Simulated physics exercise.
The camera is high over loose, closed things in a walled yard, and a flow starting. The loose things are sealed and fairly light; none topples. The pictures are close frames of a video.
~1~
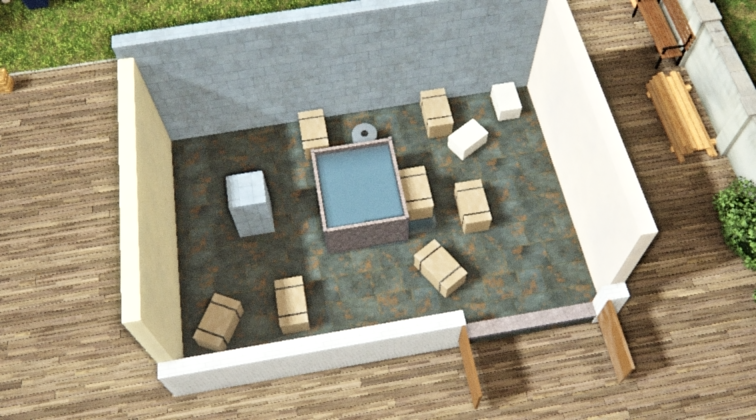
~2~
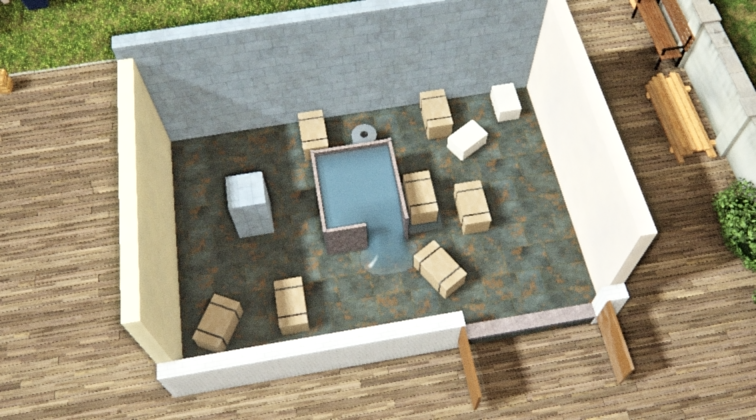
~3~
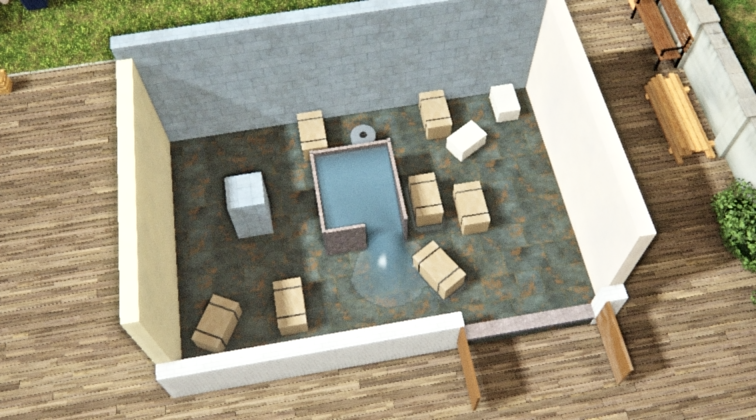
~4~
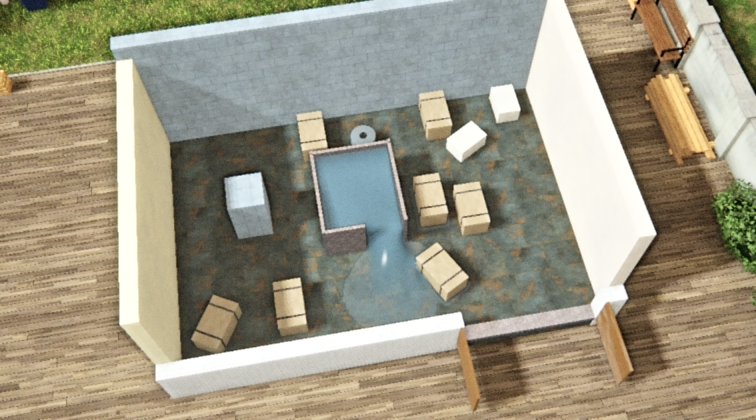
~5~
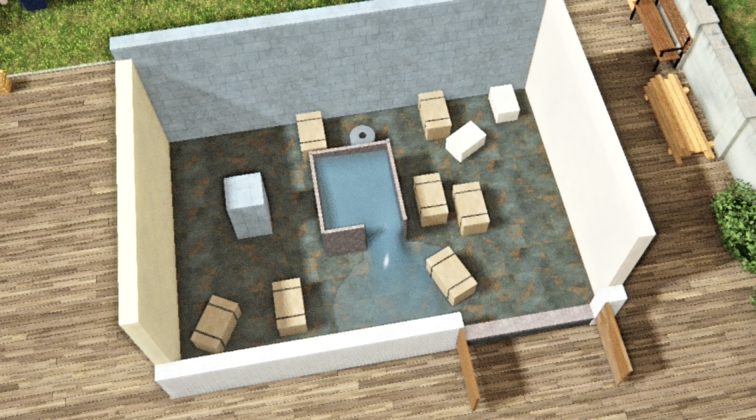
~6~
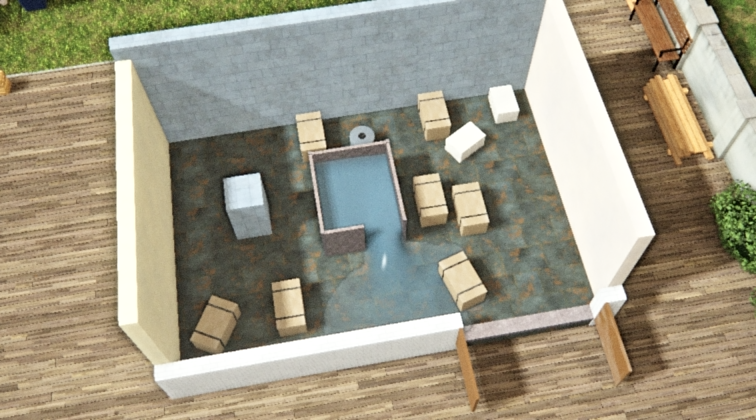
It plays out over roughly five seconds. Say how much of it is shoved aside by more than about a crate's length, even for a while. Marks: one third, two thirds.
It is less than a third.
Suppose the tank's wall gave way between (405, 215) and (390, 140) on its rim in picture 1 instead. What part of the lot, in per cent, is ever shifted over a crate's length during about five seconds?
Near 60 in a hundred.
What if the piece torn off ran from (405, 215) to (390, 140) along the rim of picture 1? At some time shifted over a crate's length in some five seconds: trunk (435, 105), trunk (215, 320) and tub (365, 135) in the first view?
As listed: That far or more, less than that, under that.
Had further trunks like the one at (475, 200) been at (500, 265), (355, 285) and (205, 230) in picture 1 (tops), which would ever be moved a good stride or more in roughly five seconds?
One after the other: Pushed that far, that far or more, swept aside.
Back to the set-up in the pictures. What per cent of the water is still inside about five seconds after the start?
Some 80 per cent.
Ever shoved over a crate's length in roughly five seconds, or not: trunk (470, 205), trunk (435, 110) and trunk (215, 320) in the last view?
In that order: Short of that, under that, yes.
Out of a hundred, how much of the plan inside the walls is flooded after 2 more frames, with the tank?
Near 20 in a hundred.
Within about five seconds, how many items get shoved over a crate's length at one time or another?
The number is 3.
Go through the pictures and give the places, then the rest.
The first frame shows a trunk at (441, 264) rests on the ground; a trunk at (416, 188), on the bottom; 0 of 10 have shifted.
The second frame shows a trunk at (440, 265), on the bottom; a trunk at (421, 192), on the bottom, close to its start; 1 of 10 have shifted.
The third frame shows a trunk at (439, 265), on the bottom; a trunk at (426, 194), on the bottom, close to its start; 1 of 10 have shifted.
The fourth frame shows a trunk at (442, 267) rests on the ground, close to its start; a trunk at (430, 194), on the bottom, close to its start; 2 of 10 have shifted.
The fifth frame shows a trunk at (452, 271) rests on the ground, close to its start; a trunk at (431, 194), on the bottom, a stride from its start; 2 of 10 have shifted.
The sixth frame shows a trunk at (463, 277), on the bottom, a stride from its start; a trunk at (430, 195) rests on the ground, a stride from its start; 2 of 10 have shifted.
A moment on, 1 of 10 are well off their spots; 0 afloat.
Next, 2 of 10 are well off their spots; 1 afloat.
Later, 3 of 10 are well off their spots; 2 afloat.
In the end, 3 of 10 are well off their spots, and 3 have been at some point; 3 afloat.
